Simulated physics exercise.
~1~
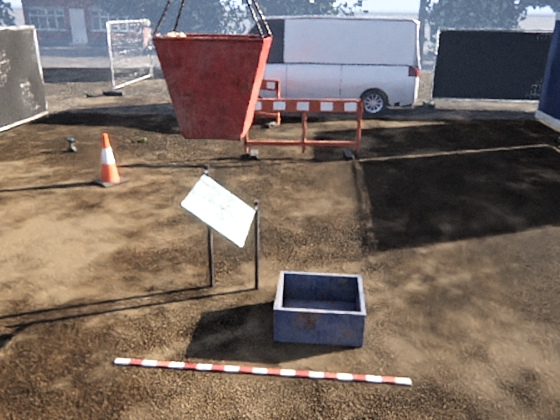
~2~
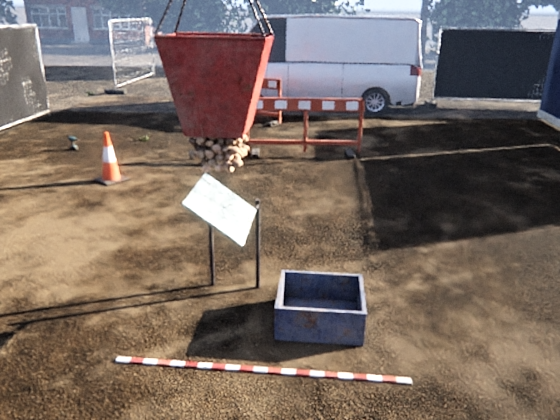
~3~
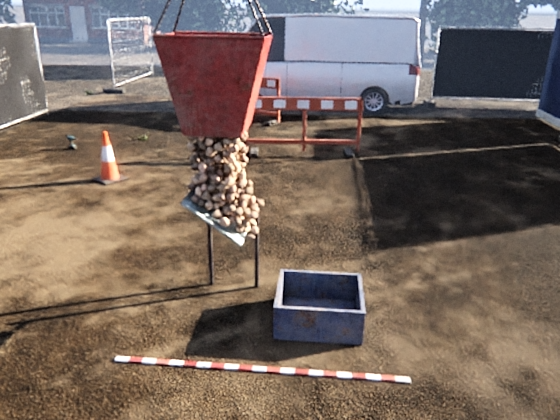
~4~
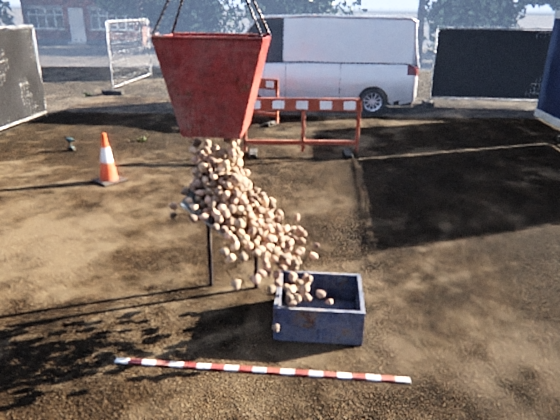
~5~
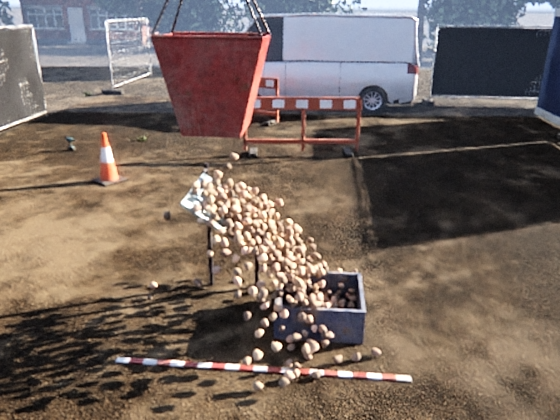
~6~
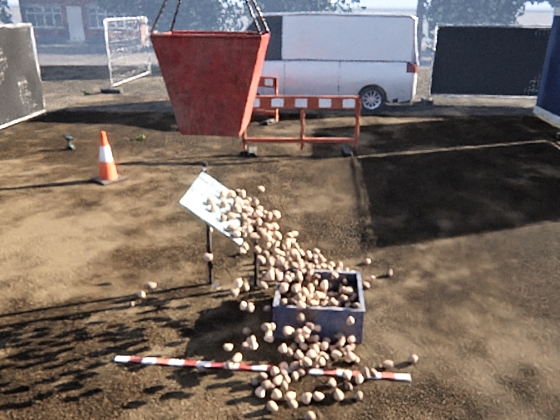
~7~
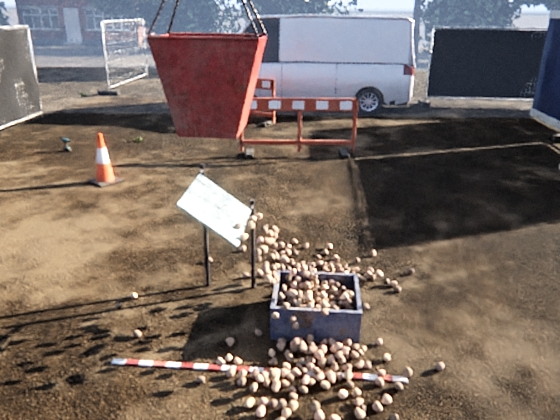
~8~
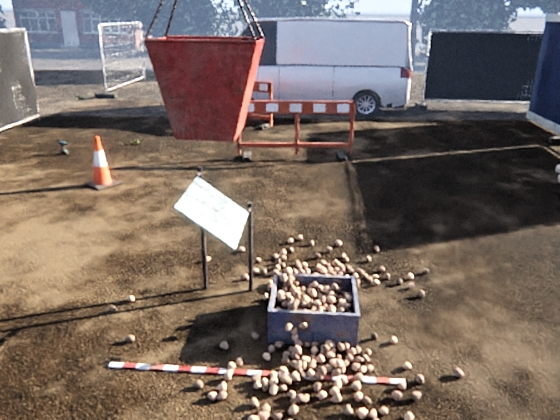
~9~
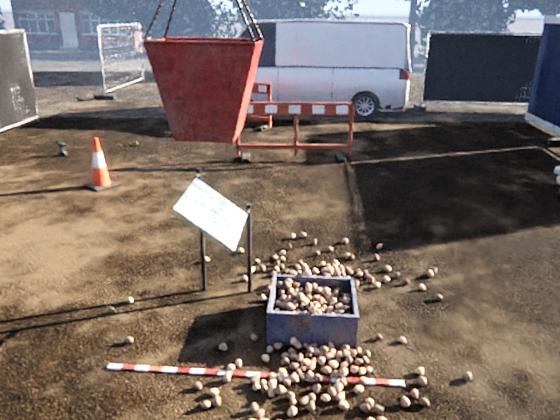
In a dirt yard, cobbles pour from a red skip, slide off a sloping plate and partly fill a bin.
